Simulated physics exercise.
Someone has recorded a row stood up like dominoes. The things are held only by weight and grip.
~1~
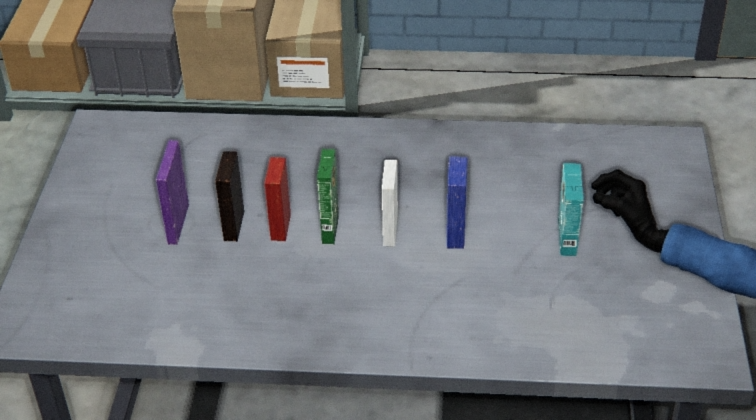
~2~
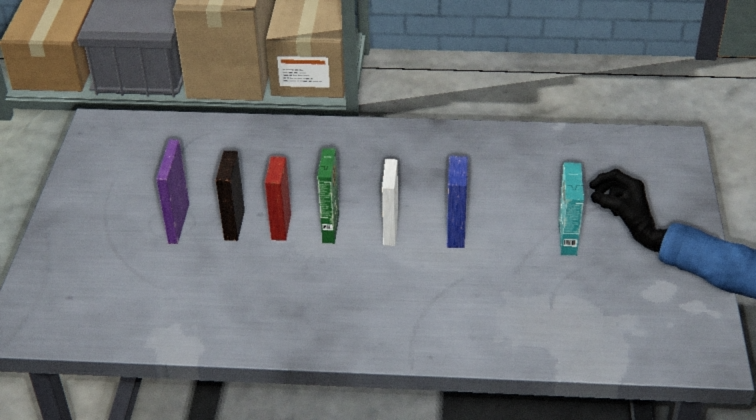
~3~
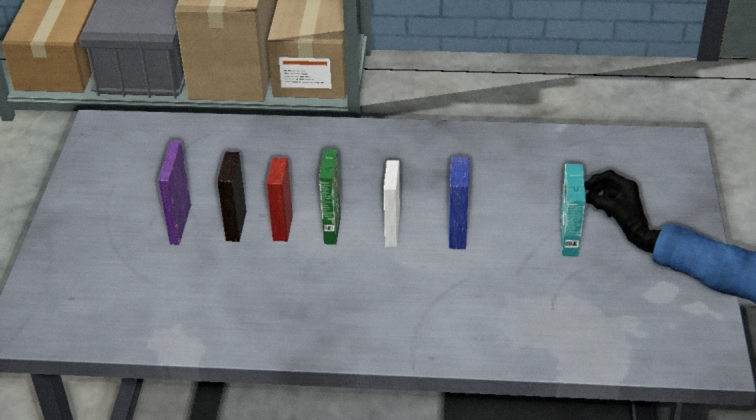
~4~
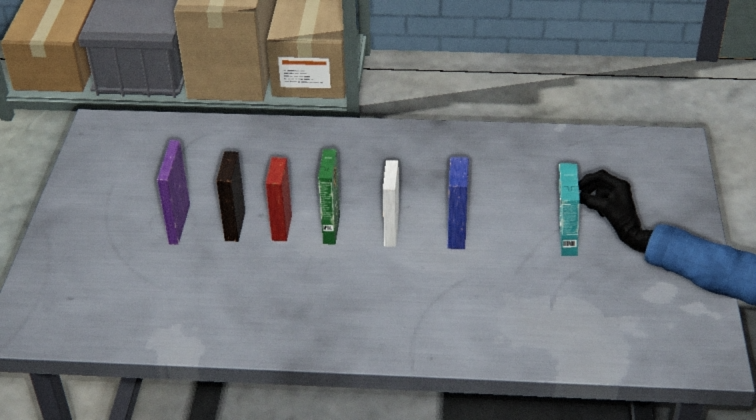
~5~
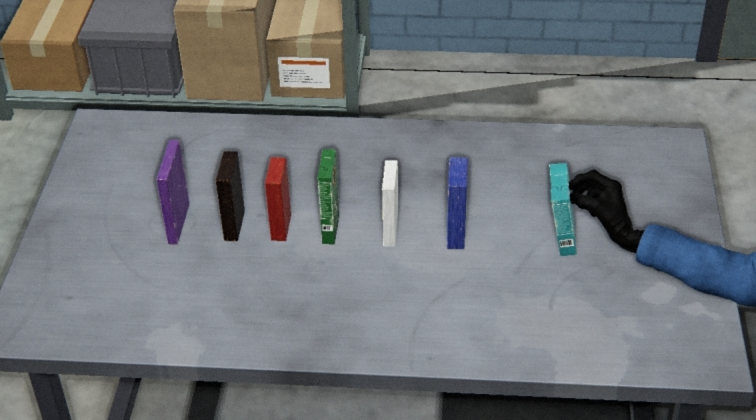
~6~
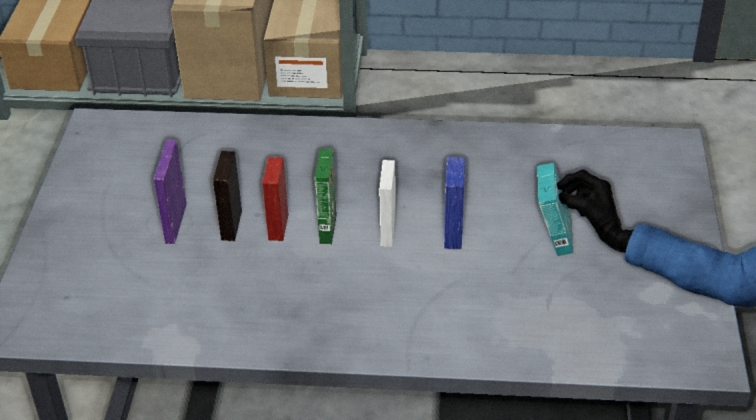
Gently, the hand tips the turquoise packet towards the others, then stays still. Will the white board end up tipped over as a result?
No, it stays standing.
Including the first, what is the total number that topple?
The total comes to 1.
Then, 0.20 s on from there, turquoise packet 61° over.
Then, 0.30 s on from there, turquoise packet 89° over.
In the end, all 5 unmoved. At the end, from the last picture's camera, white board near (388, 204).
